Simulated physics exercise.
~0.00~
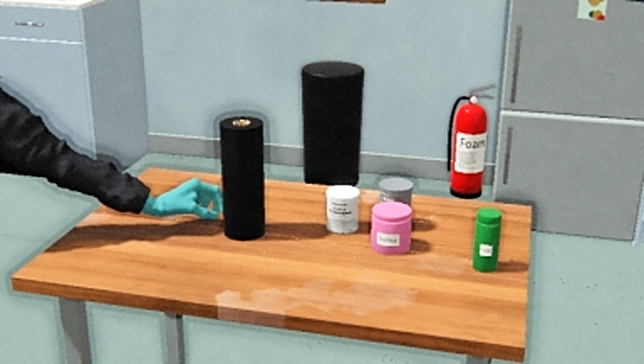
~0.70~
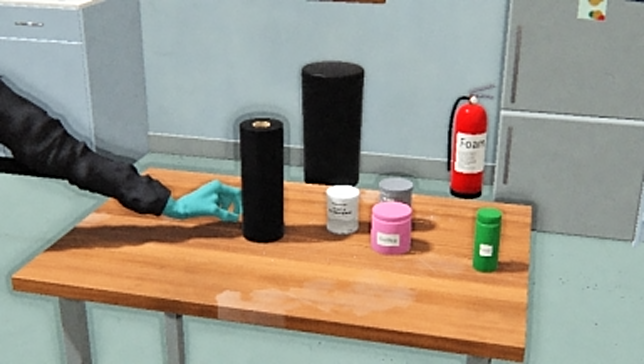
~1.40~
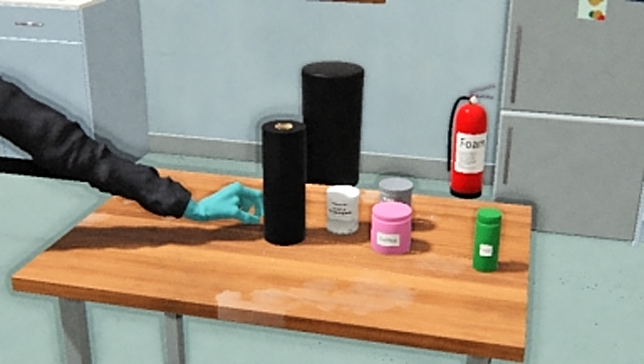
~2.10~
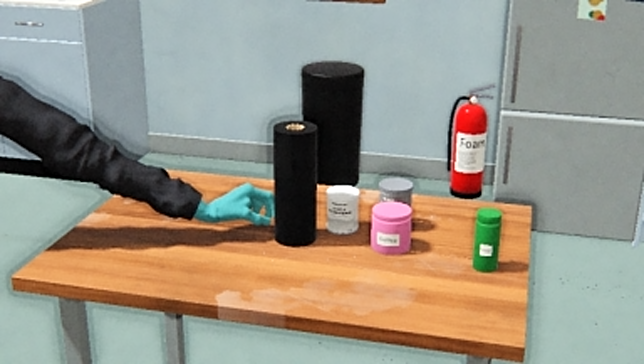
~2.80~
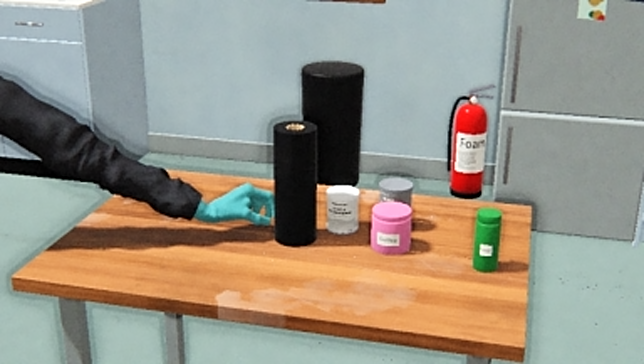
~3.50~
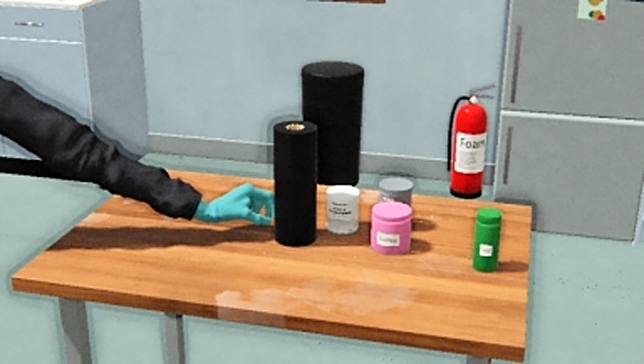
A teal-gloved hand in a dark sleeve slowly pushed an upright black roll to the right across a wooden table, toward the white, grey, pink and green containers, then stopped, leaving the roll still standing beside its fingers and the containers unmoved.
